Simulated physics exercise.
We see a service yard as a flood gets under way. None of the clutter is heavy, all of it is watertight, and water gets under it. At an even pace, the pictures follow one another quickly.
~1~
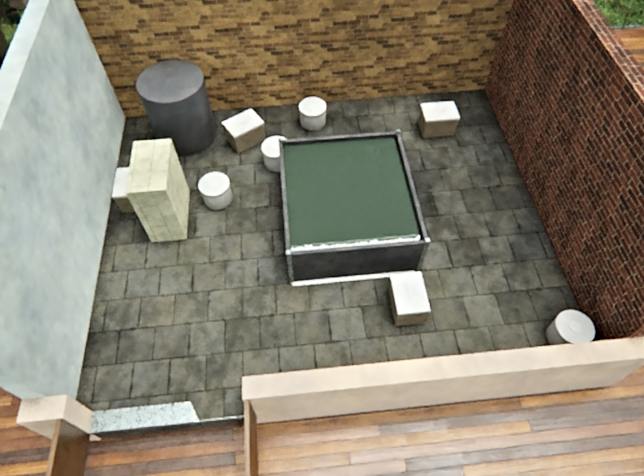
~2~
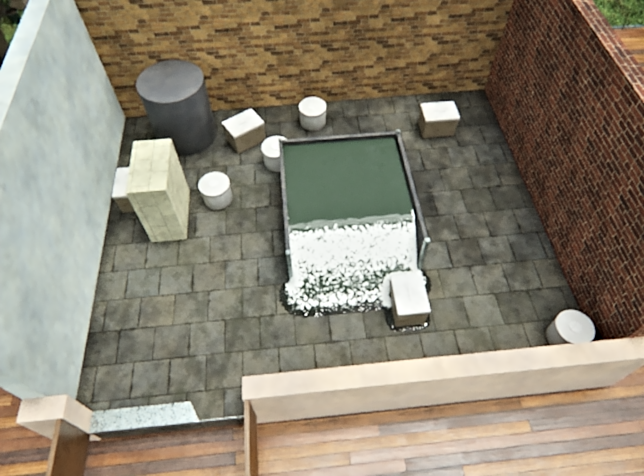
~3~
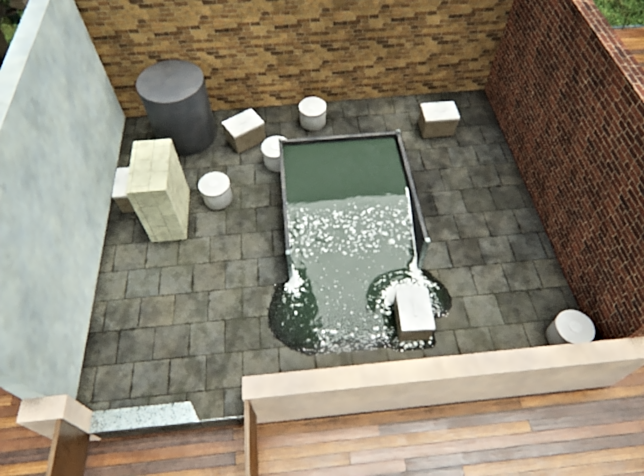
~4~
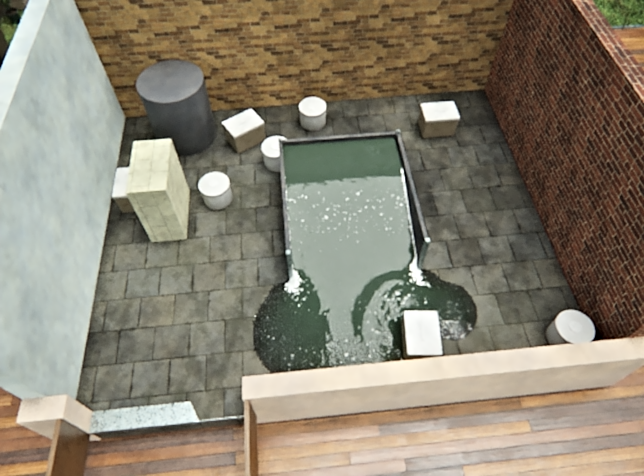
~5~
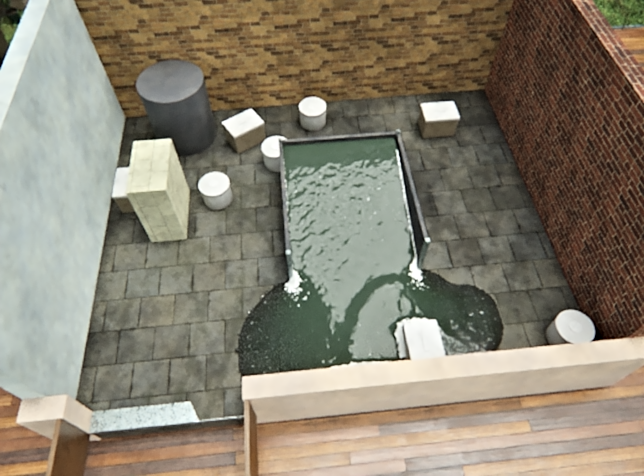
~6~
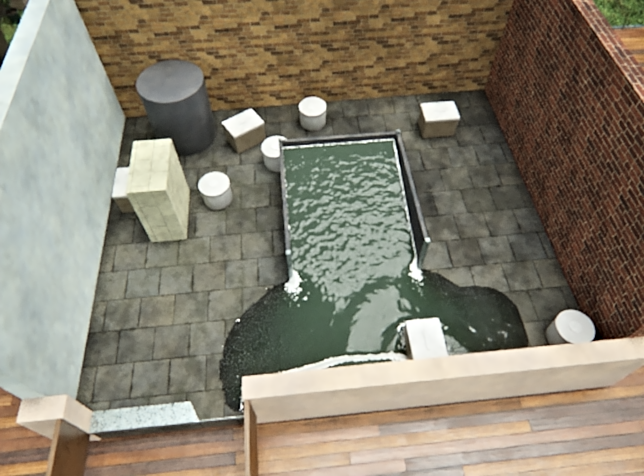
In a walled, paved yard, the front of a tank of green water opened and water poured out across the paving, pushing a pale block a short way toward the low front wall while everything else stayed put.
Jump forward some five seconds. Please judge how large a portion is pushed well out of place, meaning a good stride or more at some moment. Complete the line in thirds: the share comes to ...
The share comes to between one and two thirds.
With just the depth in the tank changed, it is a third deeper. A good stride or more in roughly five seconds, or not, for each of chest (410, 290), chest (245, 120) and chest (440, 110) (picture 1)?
Taking them as listed, the first reached the mark, the second stopped before it and the third reached the mark.
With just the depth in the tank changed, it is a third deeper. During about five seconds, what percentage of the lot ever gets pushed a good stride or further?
Roughly 60 per cent.
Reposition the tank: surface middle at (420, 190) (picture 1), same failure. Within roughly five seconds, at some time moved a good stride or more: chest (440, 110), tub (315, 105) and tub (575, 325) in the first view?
Item one travelled far enough, item two not displaced far, item three travelled far enough.
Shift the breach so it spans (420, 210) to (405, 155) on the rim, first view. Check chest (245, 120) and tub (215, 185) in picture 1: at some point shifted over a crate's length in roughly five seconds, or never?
Taking them in order, short of it and short of it.
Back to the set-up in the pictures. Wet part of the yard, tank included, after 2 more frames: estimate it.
Reading: About 30 %.
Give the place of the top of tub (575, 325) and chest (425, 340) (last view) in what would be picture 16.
Roughly (559, 255) for the first, roughly (549, 293) for the second.
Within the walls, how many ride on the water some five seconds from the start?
2 of them.
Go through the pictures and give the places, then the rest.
A chest at (410, 292), on the bottom; a tub at (313, 106), on the bottom; 0 of 8 have shifted, in the first picture.
A chest at (410, 293) rests on the ground; a tub at (313, 106) rests on the ground; 0 of 8 have shifted, in the second picture.
A chest at (415, 308) rests on the ground, close to its start; a tub at (313, 106), on the bottom; 1 of 8 have shifted, in the third picture.
A chest at (423, 332) rests on the ground, a stride from its start; a tub at (313, 106) rests on the ground; 1 of 8 have shifted, in the fourth picture.
A chest at (425, 343) rests on the ground, a stride from its start; a tub at (313, 106), on the bottom; 1 of 8 have shifted, in the fifth picture.
A chest at (427, 341) rests on the ground, a stride from its start; a tub at (313, 106) rests on the ground; 1 of 8 have shifted, in the sixth picture.
A moment on, 1 of 8 are well off their spots; 1 afloat.
Next, 2 of 8 are well off their spots; 2 afloat.
Later, 2 of 8 are well off their spots; 0 afloat.
In the end, 4 of 8 are well off their spots, and 4 have been at some point; 2 afloat.
